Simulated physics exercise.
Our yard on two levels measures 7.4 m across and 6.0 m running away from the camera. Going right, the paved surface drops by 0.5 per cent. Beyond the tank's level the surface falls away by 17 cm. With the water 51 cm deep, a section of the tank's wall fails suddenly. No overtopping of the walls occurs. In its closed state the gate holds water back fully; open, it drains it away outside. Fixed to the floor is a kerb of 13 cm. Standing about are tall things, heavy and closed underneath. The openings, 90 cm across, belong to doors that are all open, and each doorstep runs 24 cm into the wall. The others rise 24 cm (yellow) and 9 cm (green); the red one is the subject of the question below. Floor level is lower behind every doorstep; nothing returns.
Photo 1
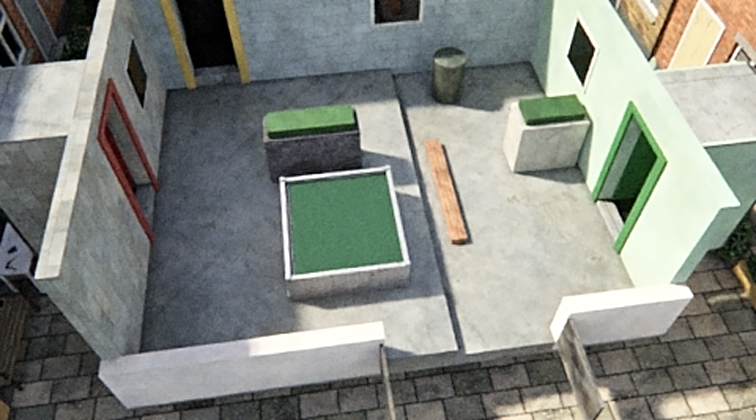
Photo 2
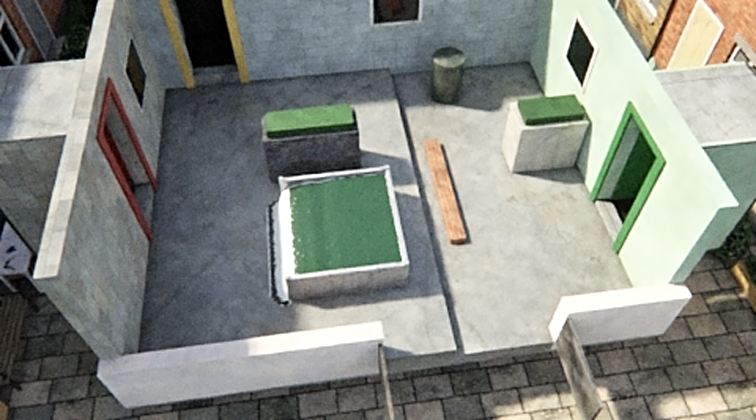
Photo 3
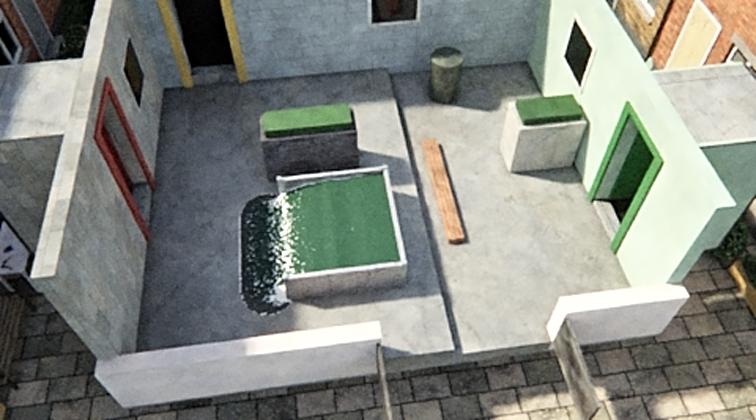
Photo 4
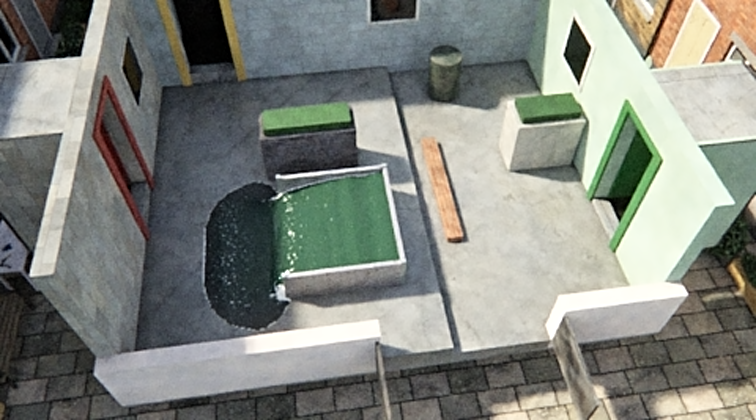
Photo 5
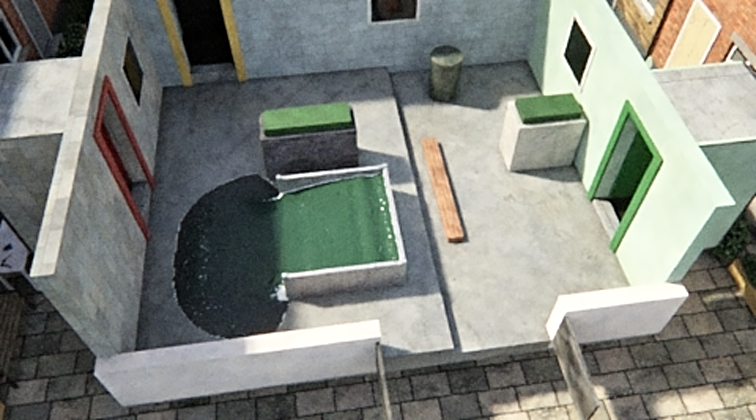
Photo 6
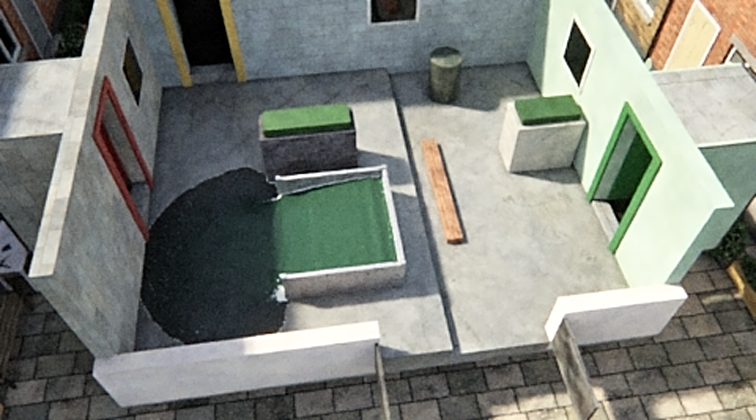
A walled concrete yard is seen from high above, with a red-framed doorway on the left, a yellow one at the back and a green one on the right. A white-rimmed tank of green water sits mid-yard before a dark green-topped block, with a plank, barrel and pale block to the right. The tank's left side opens and water pours out leftward, spreading in a widening dark rounded pool across the floor, while the camera stays almost still.
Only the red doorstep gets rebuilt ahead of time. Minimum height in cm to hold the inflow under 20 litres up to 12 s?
Roughly 17 cm.
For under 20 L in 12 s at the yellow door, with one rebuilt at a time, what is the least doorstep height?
For yellow: Close to 11.0 cm.
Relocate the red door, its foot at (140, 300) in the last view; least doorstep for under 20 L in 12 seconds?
About 22 cm.
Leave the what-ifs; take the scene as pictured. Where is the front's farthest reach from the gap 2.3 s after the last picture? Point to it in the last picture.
The farthest wet point sits near (163, 89) in the last view.
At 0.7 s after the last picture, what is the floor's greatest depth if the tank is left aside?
I'd estimate roughly 32 cm.
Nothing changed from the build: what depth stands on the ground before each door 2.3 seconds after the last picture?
Door by door in cm - yellow 14, green 0, red 15.
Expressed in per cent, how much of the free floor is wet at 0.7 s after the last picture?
Around 20 per cent of the free floor.
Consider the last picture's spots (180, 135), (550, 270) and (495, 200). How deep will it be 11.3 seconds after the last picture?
I'd read roughly 3, 3 and 3 cm there.
Then, 0.7 s after the last picture water covers 20 % of the floor, deepest (32 cm) near (156, 264); 23 cm at the red door, 0 litres in over its 26 cm doorstep.
Then, 2.3 s after the last picture water covers 30 % of the floor, deepest (24 cm) near (132, 375); 15 cm at the red door, 0 litres in over its 26 cm doorstep.
Then, 11.3 s after the last picture water covers 90 % of the floor, deepest (7 cm) near (521, 69); 3 cm at the red door, 0 litres in over its 26 cm doorstep.
At the red door as built, the water peaked near 24 cm, 1.1 s after the last picture.
With a doorstep of 14 cm, 46 litres would have come in within the 12 s; with 21.5 cm, 5 litres. So under 20 litres takes about 17 cm.
